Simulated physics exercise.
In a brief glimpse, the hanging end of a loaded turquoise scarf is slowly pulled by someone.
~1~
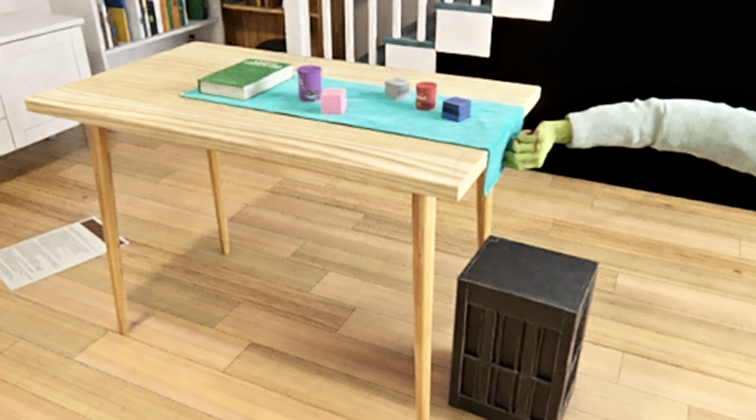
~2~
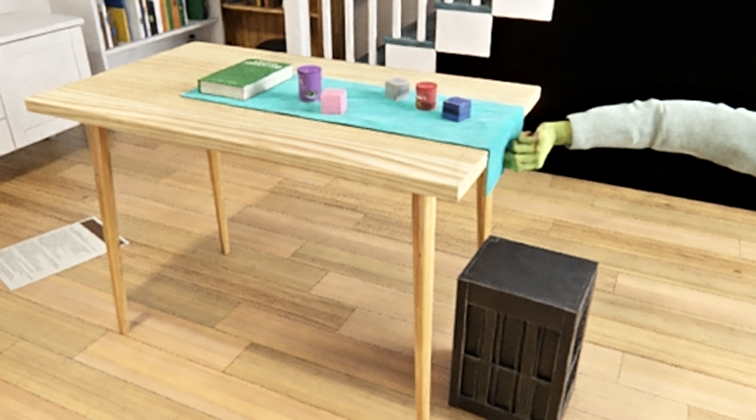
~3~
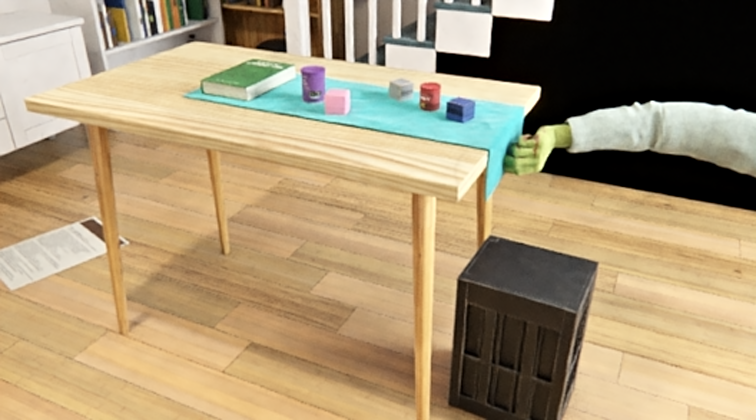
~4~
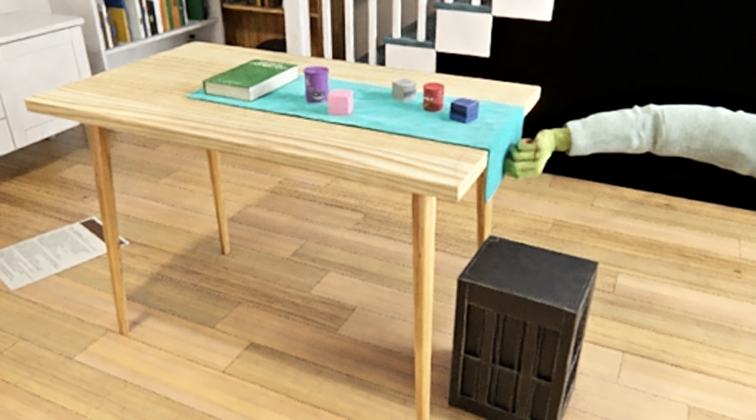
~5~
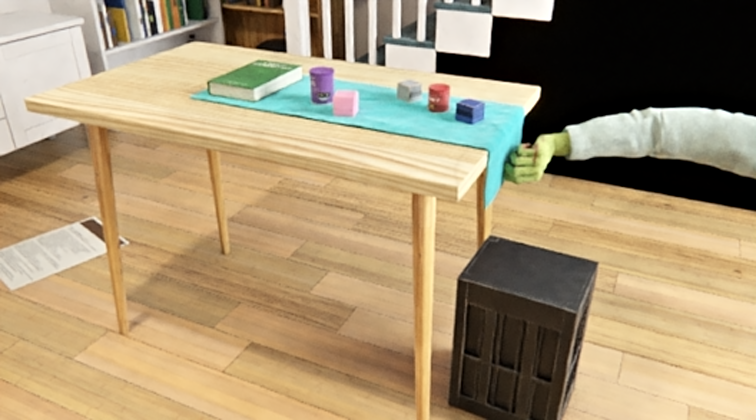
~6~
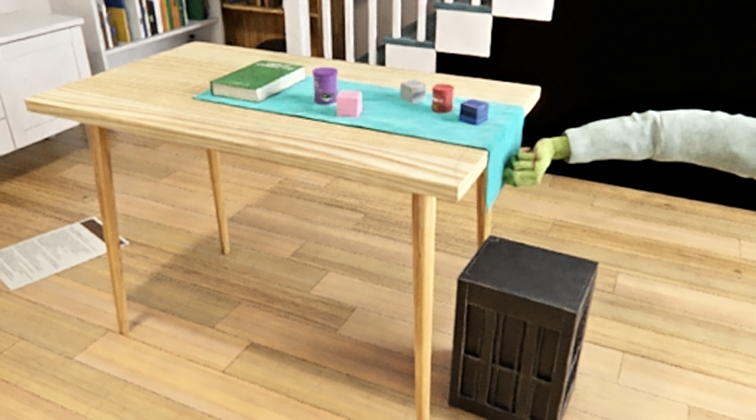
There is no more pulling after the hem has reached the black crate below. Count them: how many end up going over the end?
The count is two.
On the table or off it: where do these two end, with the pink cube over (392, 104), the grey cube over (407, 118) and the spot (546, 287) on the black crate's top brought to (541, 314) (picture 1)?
Outcome for the pink cube: It is lost. Outcome for the grey cube: It is lost.
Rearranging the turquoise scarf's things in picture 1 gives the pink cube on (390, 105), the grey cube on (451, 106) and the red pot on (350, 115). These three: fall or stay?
Here's how it goes: The pink cube makes it through, the grey cube ends up down, and the red pot makes it through.
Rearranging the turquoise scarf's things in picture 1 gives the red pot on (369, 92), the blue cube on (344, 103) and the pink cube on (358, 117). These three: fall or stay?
The red pot will stay where it is, the blue cube will stay where it is, the pink cube will stay where it is.
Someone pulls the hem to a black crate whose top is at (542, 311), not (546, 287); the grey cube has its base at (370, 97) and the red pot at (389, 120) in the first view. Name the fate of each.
Final state: The grey cube is no longer up, the red pot is no longer up.
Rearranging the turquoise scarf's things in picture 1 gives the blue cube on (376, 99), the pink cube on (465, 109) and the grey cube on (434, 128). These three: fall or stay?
My call: The blue cube hangs on; the pink cube takes a tumble; the grey cube takes a tumble.
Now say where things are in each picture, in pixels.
In the first frame, hem (483, 196); blue cube (457, 100); red pot (426, 85); grey cube (397, 81); pink cube (333, 92); purple can (309, 68); top of the crate (545, 287).
In the second frame, hem (486, 197); blue cube (457, 100).
In the third frame, hem (485, 200); red pot (431, 85).
In the fourth frame, hem (485, 204); grey cube (405, 82); top of the crate (545, 287).
In the fifth frame, hem (484, 209); pink cube (345, 94).
In the sixth frame, hem (486, 213); blue cube (475, 103); red pot (443, 87); grey cube (413, 83); pink cube (349, 94); purple can (325, 70).
Soon after, hem near (501, 215); all still up.
After that, hem near (498, 250); blue cube and red pot gone.
In the end, hem on the crate; blue cube and red pot gone. It carries off two.
